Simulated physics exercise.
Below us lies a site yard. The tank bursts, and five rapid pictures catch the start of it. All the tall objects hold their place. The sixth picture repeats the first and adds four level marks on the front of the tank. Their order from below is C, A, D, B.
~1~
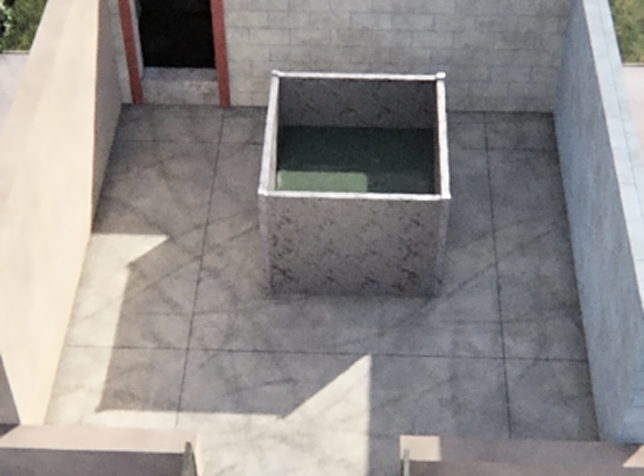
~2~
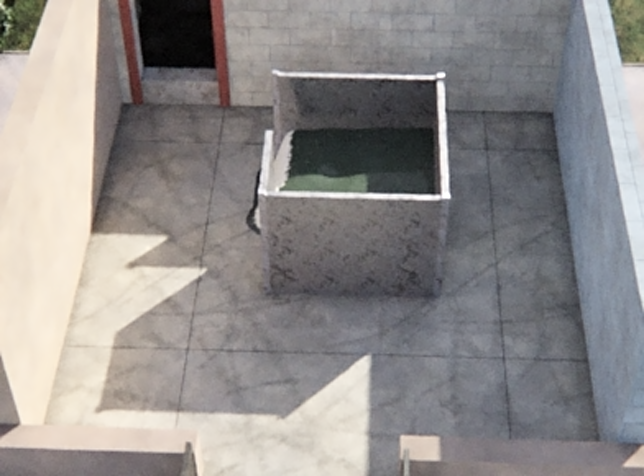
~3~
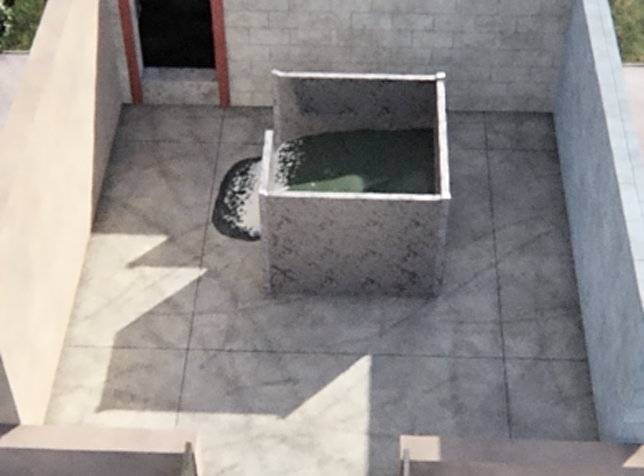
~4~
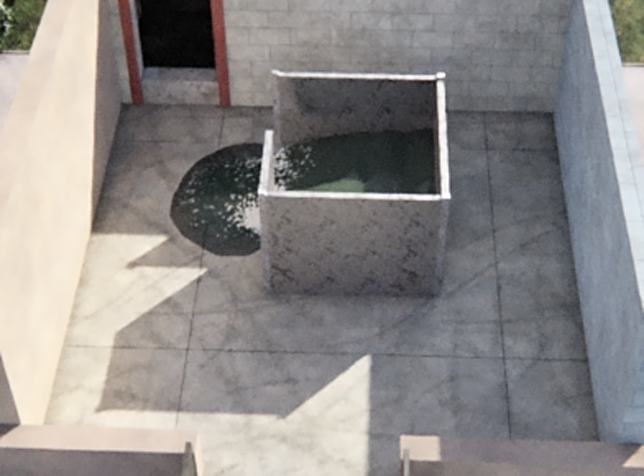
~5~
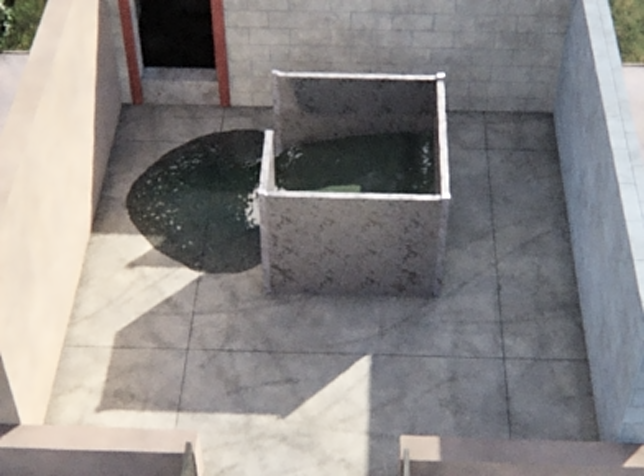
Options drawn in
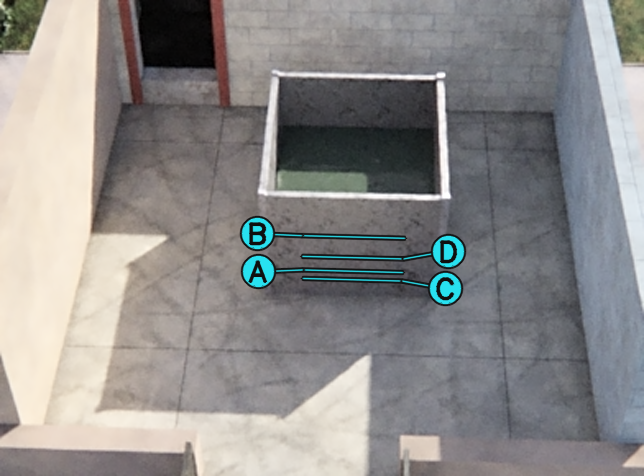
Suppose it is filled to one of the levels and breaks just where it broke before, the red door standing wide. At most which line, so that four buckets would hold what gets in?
B will do.
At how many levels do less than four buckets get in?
All of them.
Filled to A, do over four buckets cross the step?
No.
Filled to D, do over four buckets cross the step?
No, not at all.
In cyan, A at (352, 271); B at (353, 236); C at (352, 279); D at (352, 257); from the bottom up C, A, D, B.
If A is chosen, nothing gets over.
If B is chosen, a bucket or two gets in.
If C is chosen, nothing gets over.
If D is chosen, nothing gets over.
